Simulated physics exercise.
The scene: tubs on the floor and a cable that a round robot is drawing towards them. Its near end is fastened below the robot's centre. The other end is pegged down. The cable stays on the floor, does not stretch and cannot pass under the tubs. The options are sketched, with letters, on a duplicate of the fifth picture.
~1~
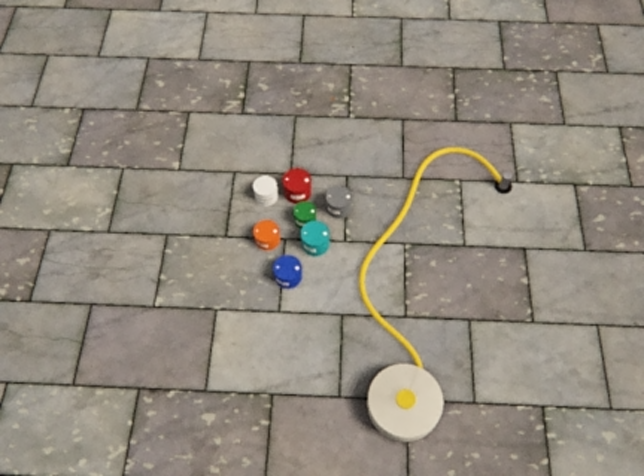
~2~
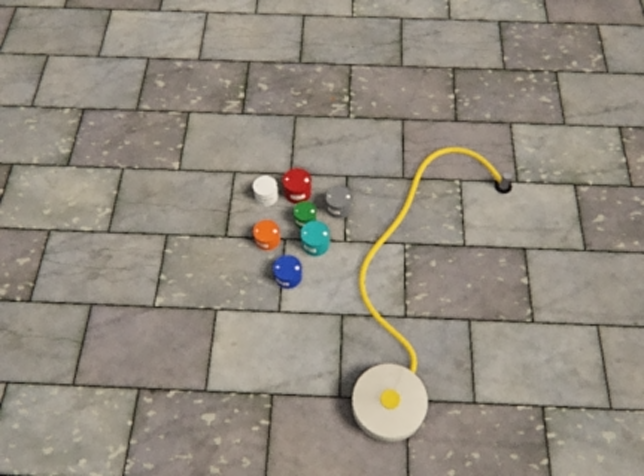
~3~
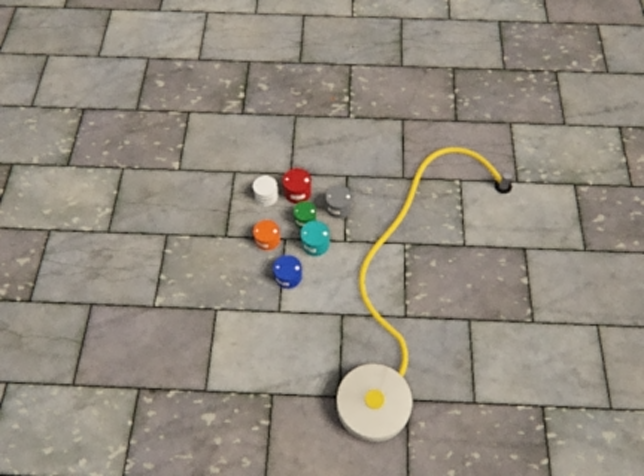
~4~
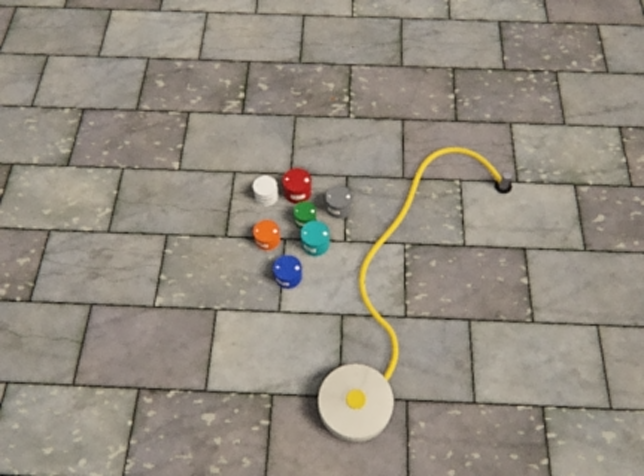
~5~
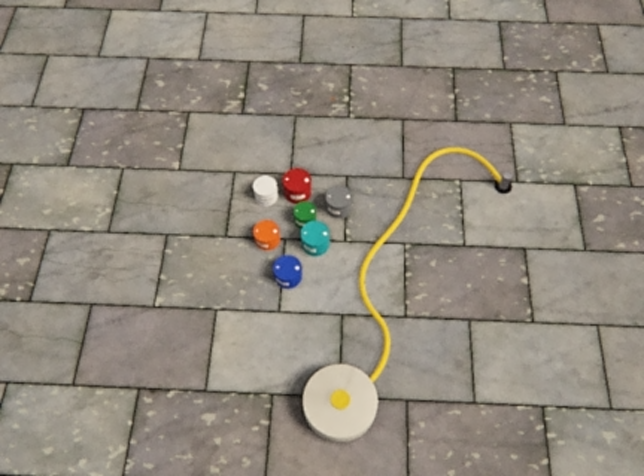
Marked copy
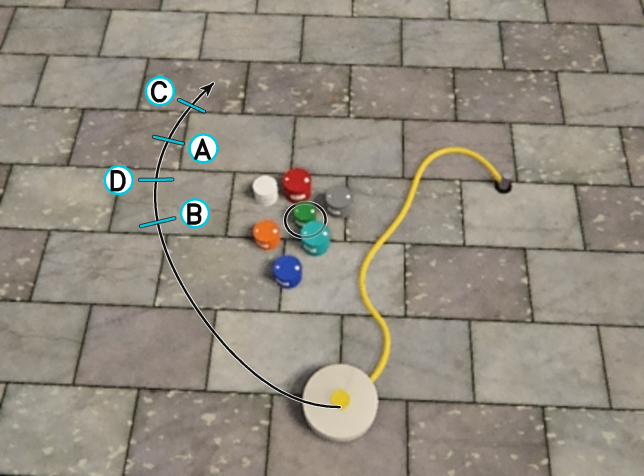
The footage shows a round, pale robot with a yellow centre sliding slowly left across grey paving, trailing a curved yellow cable pegged at its far end, while a cluster of seven small coloured tubs stays still.
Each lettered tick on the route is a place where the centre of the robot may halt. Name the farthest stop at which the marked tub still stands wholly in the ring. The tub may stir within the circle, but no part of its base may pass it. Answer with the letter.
No farther than D.
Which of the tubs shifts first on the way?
The blue tub.
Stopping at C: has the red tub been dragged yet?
By then, yes.
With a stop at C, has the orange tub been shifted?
Yes.
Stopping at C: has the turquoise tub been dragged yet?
Yes.
On the marked copy, A at (168, 140); B at (158, 222); C at (191, 106); D at (156, 180); the ring at (305, 220); the route from (340, 407) via (166, 250) to (213, 83).
With D. Early on, robot (228, 346); green tub (305, 216).
Further on, robot (167, 253); green tub (305, 216).
At the end, robot (154, 174); green tub (305, 216); blue tub (289, 242); the green tub is still in its ring.
As for the rest, A drags the ringed tub to (309, 200); B is safe but short; C drags the ringed tub to (320, 181).
